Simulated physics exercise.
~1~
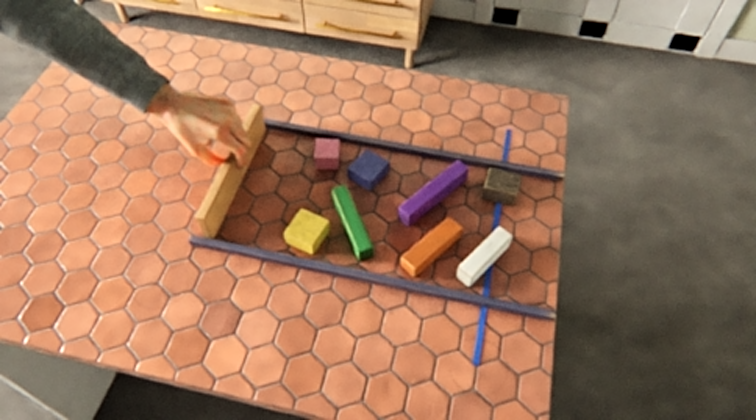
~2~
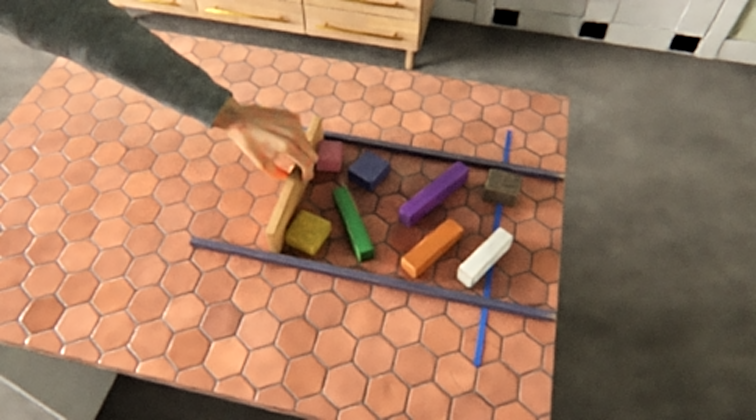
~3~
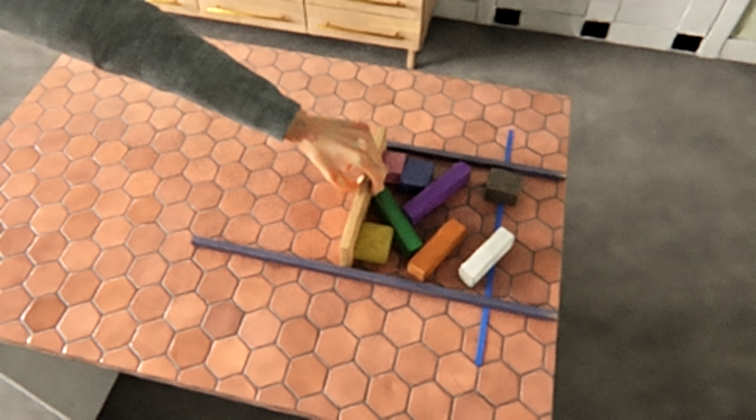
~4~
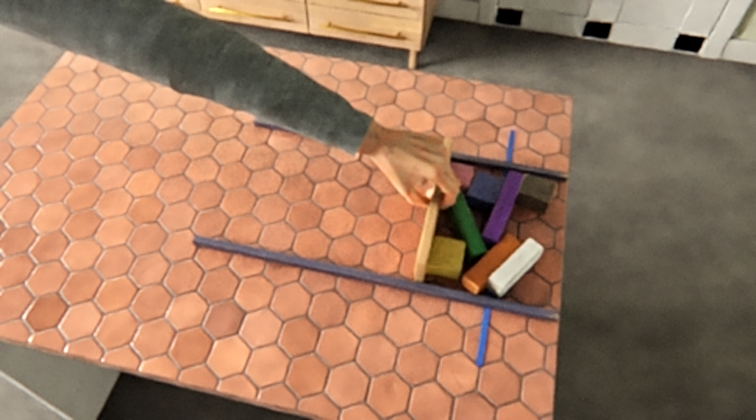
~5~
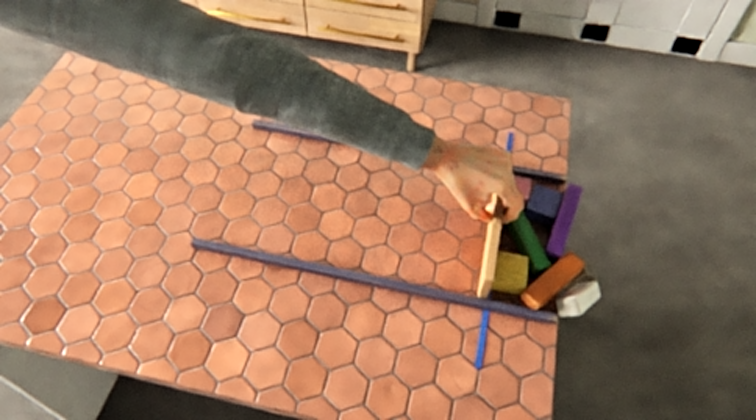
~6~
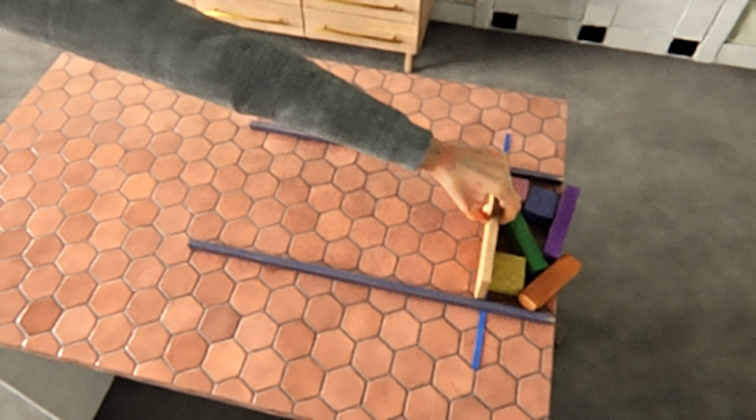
On a table of terracotta hexagonal tiles, seen from above at an angle with a slightly swaying camera, a hand holds a wooden board upright at the left of two dark rails. Between them lie pink, blue, yellow, green, purple and orange pieces, with a black block and a white stick near a blue tape strip at right. The hand slides the board right, gathering the yellow, pink, blue and green pieces, then pushing the whole cluster toward the edge. The board stops at the tape as the black block goes over and the white stick tips. The white stick drops out of sight, while the purple and orange pieces remain, jutting over the edge.
